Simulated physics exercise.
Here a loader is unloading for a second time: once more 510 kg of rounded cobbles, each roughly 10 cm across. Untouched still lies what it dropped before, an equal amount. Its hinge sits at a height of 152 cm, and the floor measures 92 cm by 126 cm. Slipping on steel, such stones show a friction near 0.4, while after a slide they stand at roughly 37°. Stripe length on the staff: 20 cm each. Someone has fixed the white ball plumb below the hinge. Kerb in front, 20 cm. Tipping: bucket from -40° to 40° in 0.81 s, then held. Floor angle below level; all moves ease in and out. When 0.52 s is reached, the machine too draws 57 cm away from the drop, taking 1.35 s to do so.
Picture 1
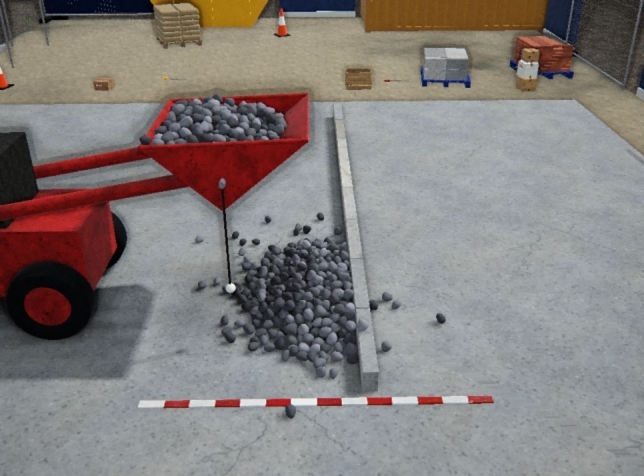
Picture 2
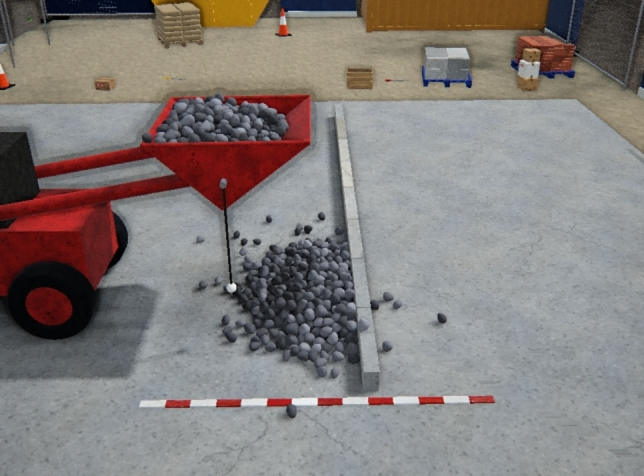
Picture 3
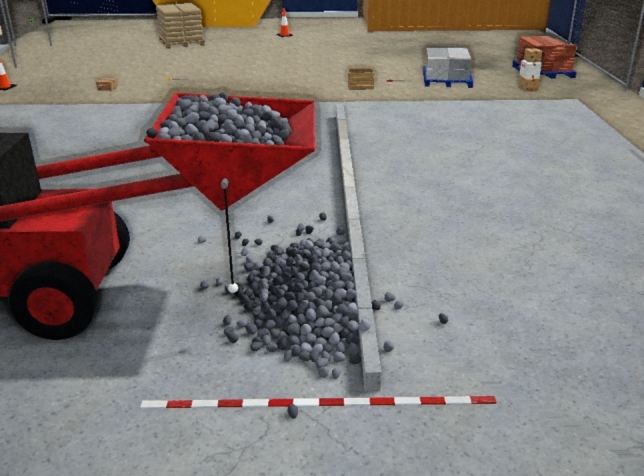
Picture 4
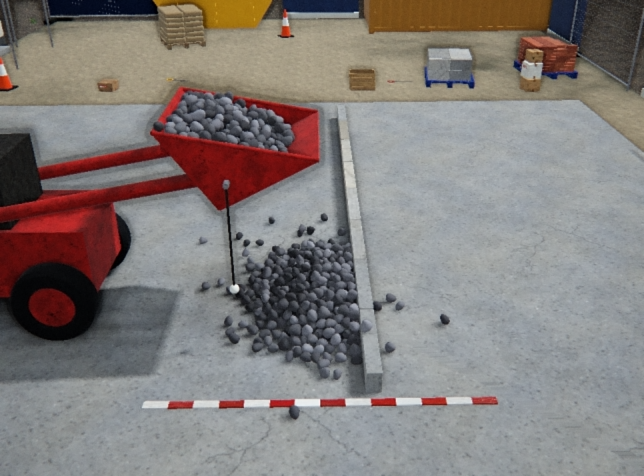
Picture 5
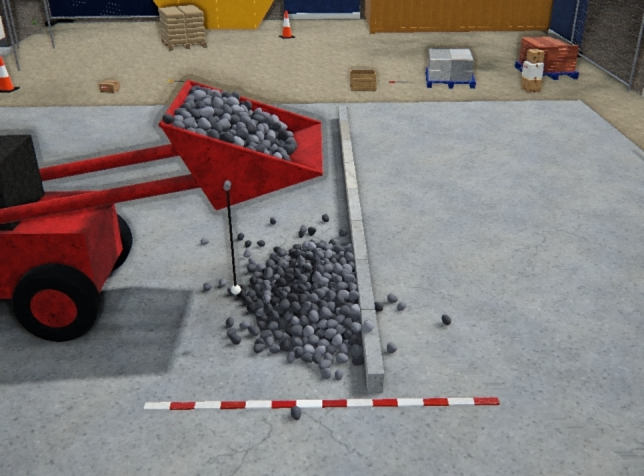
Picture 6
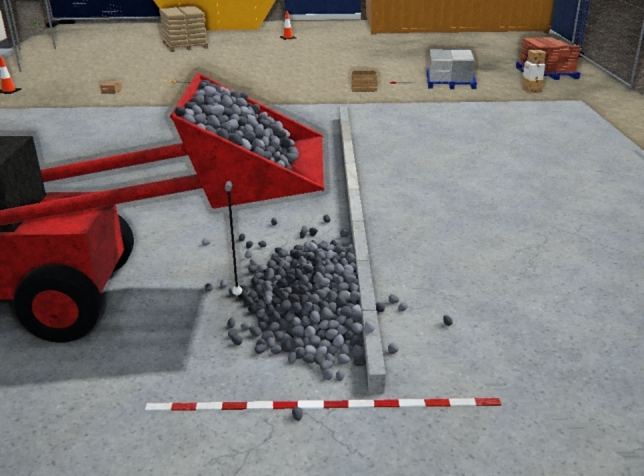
In a concrete yard, a red loader gradually tilts its raised bucket of grey stones forward.
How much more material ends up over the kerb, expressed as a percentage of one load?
About 15 per cent of a load more.
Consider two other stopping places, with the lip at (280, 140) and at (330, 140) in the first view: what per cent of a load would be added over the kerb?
Some 5 percent first and 25 percent second.
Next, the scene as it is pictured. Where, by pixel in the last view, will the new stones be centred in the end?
I'd put their centre close to (318, 281).
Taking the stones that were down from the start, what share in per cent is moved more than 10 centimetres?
Some 15 percent, give or take.
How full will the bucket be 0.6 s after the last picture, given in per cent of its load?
60 %.
Then, 0.3 s after the last picture the floor is at 28°; in per cent of one load, 100 in the bucket, 99 on this side of the kerb, 1 over the kerb; the foremost stones are at (387, 313).
Then, 0.6 s after the last picture the floor is at 40°; in per cent of one load, 59 in the bucket, 140 on this side of the kerb, 1 over the kerb; the foremost stones are at (387, 313).
Then, 2.0 s after the last picture the floor is at 40°; in per cent of one load, 0 in the bucket, 184 on this side of the kerb, 16 over the kerb; the foremost stones are at (502, 272).
Then, 4.8 s after the last picture the floor is at 40°; in per cent of one load, 0 in the bucket, 184 on this side of the kerb, 16 over the kerb; the foremost stones are at (504, 272). Net gain over the kerb, 15.
